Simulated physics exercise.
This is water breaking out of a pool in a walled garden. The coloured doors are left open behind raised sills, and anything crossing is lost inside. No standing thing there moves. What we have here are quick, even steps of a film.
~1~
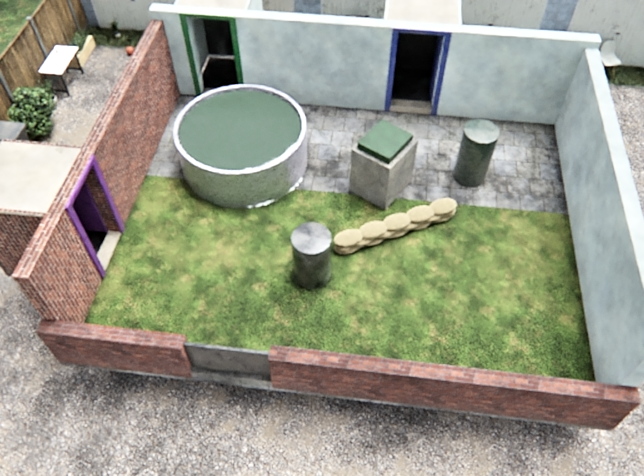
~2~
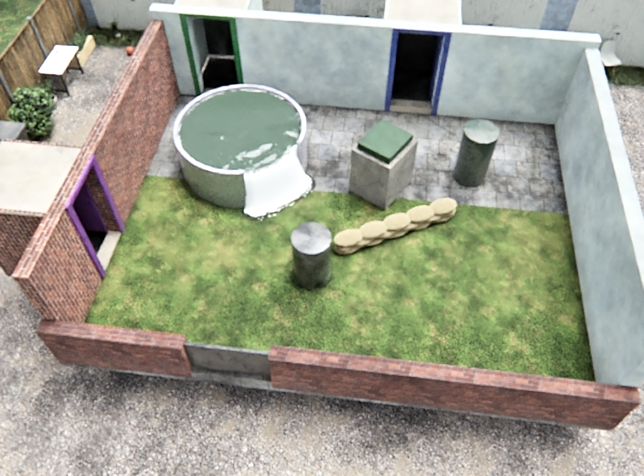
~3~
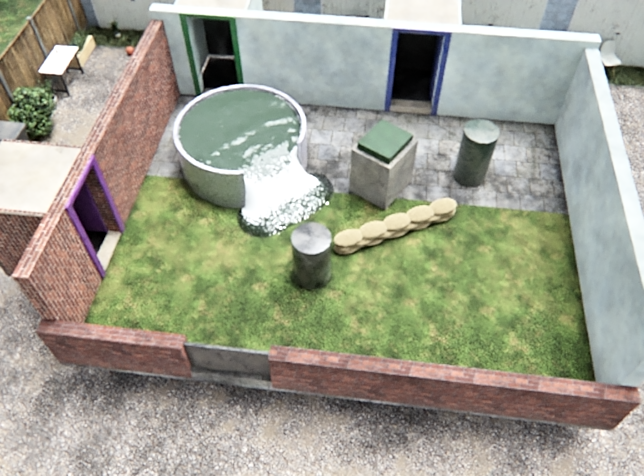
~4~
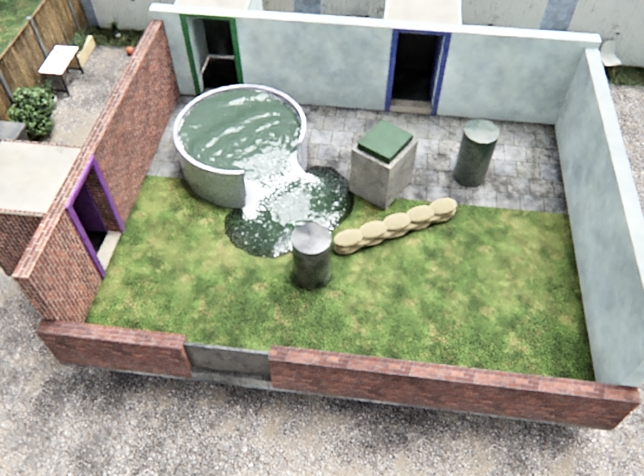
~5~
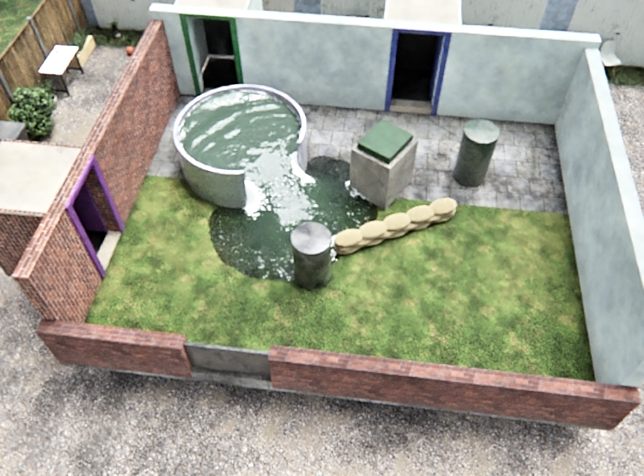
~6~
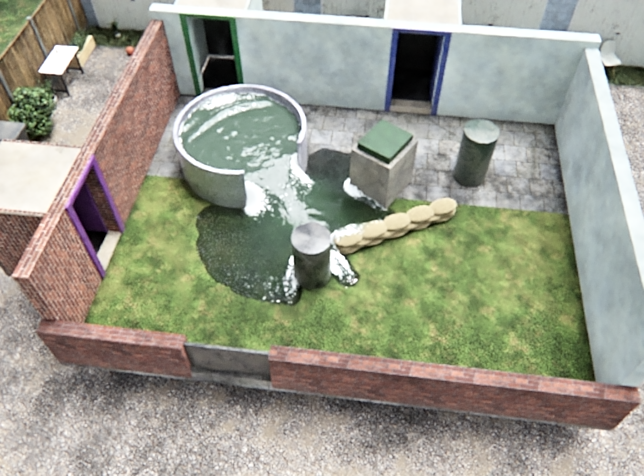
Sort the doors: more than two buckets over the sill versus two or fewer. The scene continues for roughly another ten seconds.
Sorted by door: Green door - two or fewer; purple door - more than two; blue door - two or fewer.
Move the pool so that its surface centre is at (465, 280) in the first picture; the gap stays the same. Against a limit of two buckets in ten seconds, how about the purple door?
Then the purple door falls short.
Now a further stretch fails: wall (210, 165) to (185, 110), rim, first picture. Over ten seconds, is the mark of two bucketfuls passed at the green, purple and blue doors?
Well, the green door gets past it, then the purple door gets past it, and the blue door stays beneath it.
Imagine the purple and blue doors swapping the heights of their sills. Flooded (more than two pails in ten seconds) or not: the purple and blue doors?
Briefly, the purple door stays within bounds and the blue door overflows.
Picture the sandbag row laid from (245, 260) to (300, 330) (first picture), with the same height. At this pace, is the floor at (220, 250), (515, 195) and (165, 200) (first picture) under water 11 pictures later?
Going point by point, I'd say waterlogged, then left untouched, then left untouched.
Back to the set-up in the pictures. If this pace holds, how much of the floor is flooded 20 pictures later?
Around 65 in a hundred.
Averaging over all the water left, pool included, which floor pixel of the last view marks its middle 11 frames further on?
Near pixel (284, 203).
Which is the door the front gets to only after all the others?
I'd go with the green door.
A moment on, water covers 25 % of the floor; the green door not reached, the purple door not reached, the blue door not reached.
Next, water covers 40 % of the floor; the green door not reached, the purple door not reached, the blue door wet at the sill, nothing in.
Then, water covers 65 % of the floor; the green door not reached, the purple door not reached, the blue door wet at the sill, nothing in.
Later, water covers 95 % of the floor; the green door wet at the sill, nothing in, the purple door under two buckets in, the blue door wet at the sill, nothing in.
In the end, water covers 100 % of the floor; the green door under two buckets in, the purple door over two buckets in, the blue door wet at the sill, nothing in.
